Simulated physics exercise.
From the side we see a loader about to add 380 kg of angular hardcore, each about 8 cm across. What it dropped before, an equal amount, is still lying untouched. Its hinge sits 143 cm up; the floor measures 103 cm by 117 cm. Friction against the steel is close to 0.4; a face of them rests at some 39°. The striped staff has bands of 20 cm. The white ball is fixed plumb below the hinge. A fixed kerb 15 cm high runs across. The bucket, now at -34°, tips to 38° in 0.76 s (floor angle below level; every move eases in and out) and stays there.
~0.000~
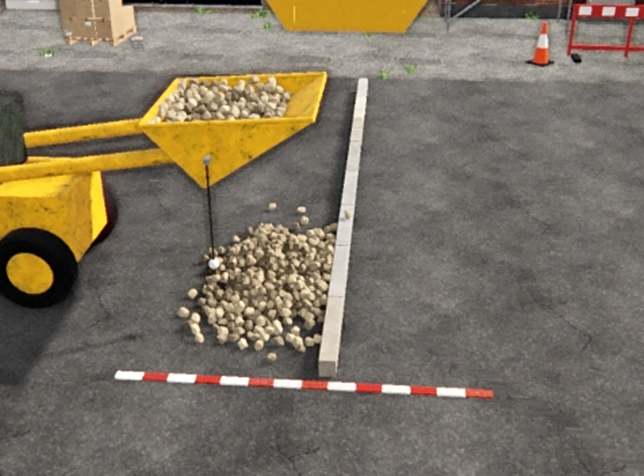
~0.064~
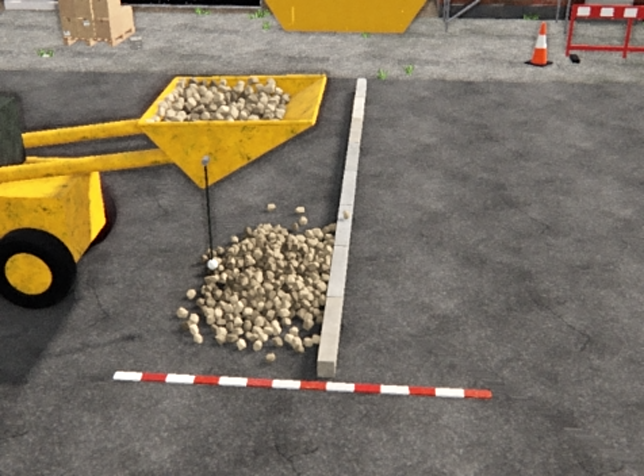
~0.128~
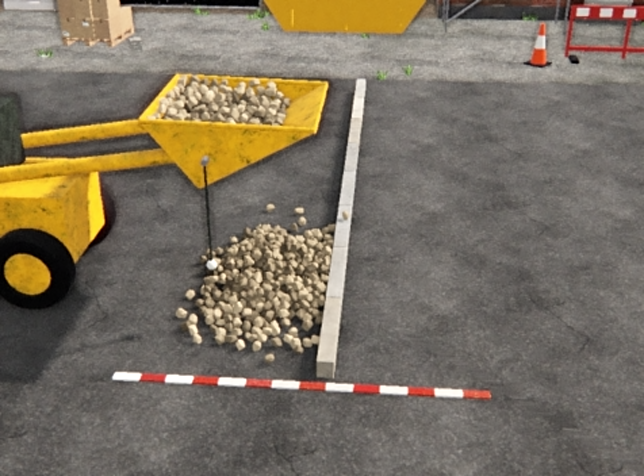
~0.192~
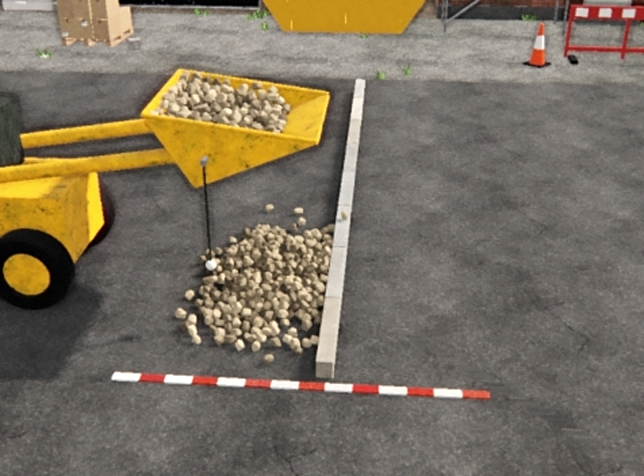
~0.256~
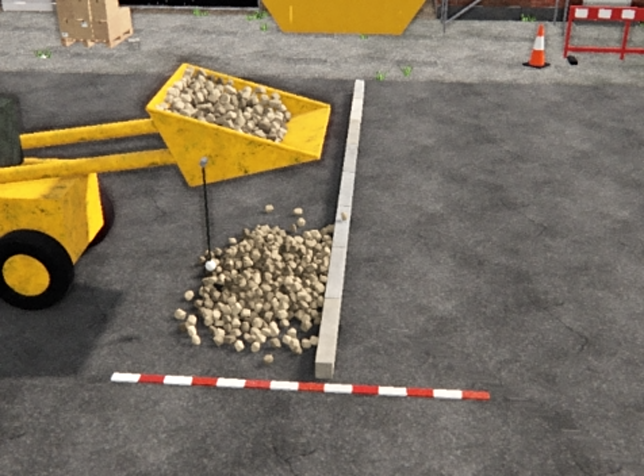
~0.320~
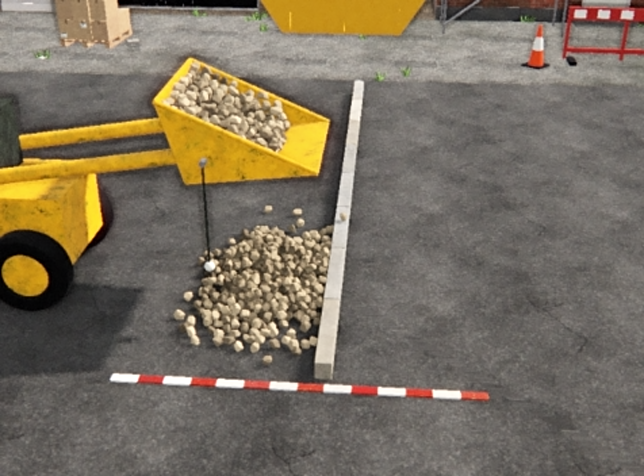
A yellow loader stands at the left of a grey paved yard, seen from the side and slightly above. Its raised bucket holds pale stones above a similar heap beside a light grey kerb, with a red-and-white staff in front and a yellow skip, cardboard box, orange cone and barrier behind. The bucket tilts clockwise, its back rising and stones shifting slightly inside, while the heap stays still and the camera barely drifts.
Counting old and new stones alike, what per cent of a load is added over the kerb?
Roughly 70 per cent of a load more.
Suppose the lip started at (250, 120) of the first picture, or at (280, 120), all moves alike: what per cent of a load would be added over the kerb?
First some 10, then 30 per cent.
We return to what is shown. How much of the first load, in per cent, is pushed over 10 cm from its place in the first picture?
About 0 per cent.
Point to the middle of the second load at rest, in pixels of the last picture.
Their middle is at about (361, 279).
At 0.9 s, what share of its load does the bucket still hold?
About 95 per cent.
After 0.6 s the floor is at 27°; in per cent of one load, 100 in the bucket, 100 on this side of the kerb; the foremost stones are at (325, 281).
After 0.9 s the floor is at 38°; in per cent of one load, 97 in the bucket, 103 on this side of the kerb; the foremost stones are at (325, 281).
After 1.2 s the floor is at 38°; in per cent of one load, 45 in the bucket, 147 on this side of the kerb, 8 over the kerb; the foremost stones are at (363, 278).
After 4.0 s the floor is at 38°; in per cent of one load, 0 in the bucket, 130 on this side of the kerb, 70 over the kerb; the foremost stones are at (485, 290). Net gain over the kerb, 70.
